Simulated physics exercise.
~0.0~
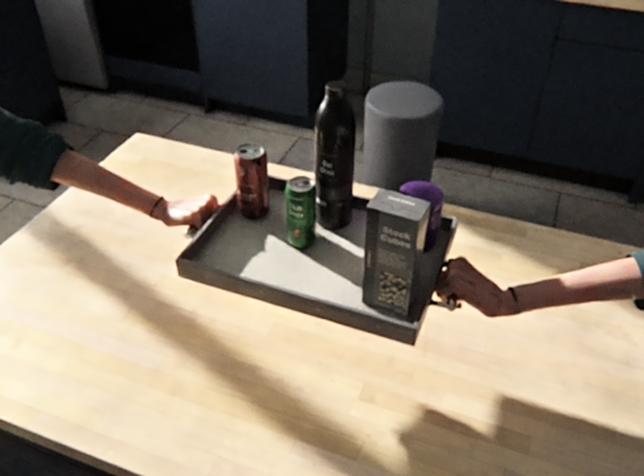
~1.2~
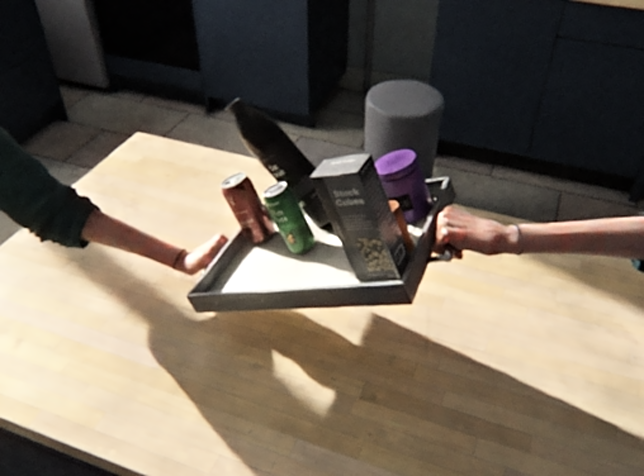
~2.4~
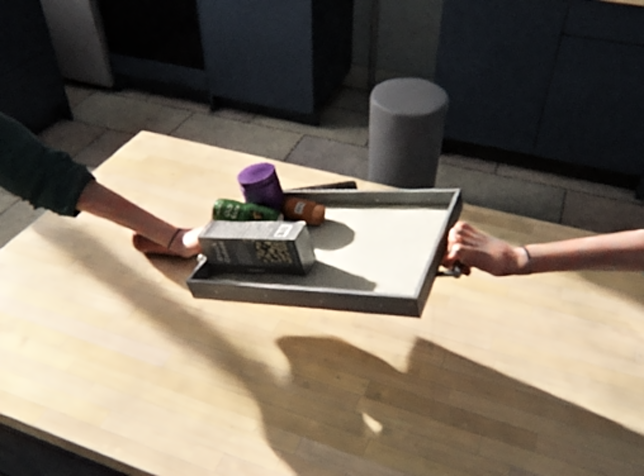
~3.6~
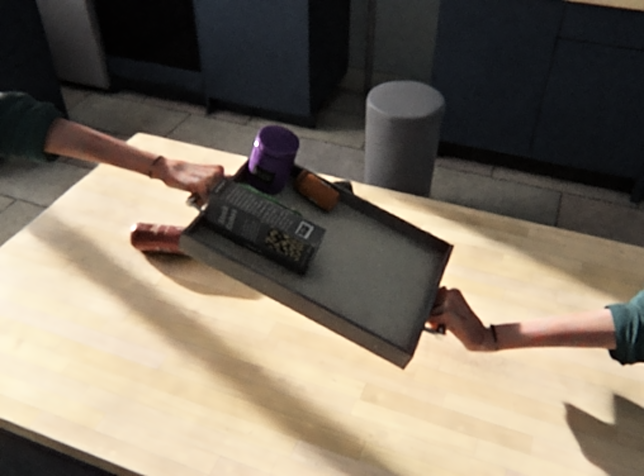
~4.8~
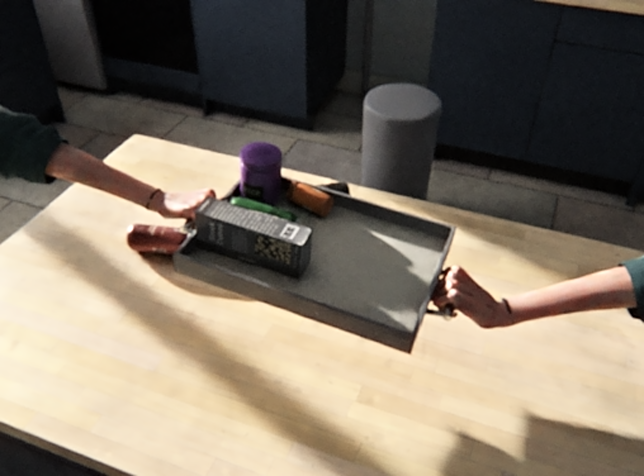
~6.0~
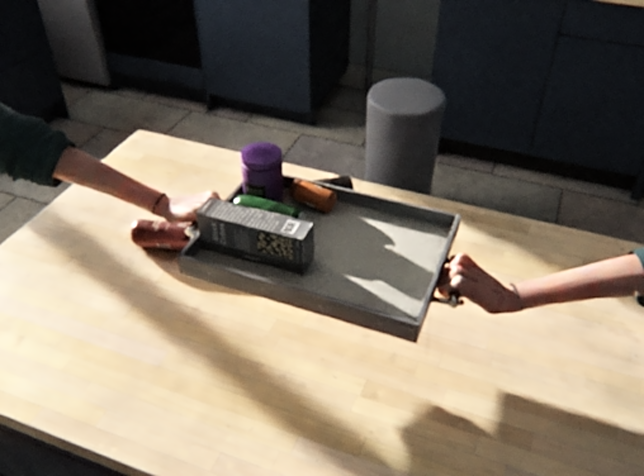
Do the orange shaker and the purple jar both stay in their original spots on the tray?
No, both get shifted towards the left side of the tray. The orange shaker ends up lying on its side, while the purple jar ends upright.
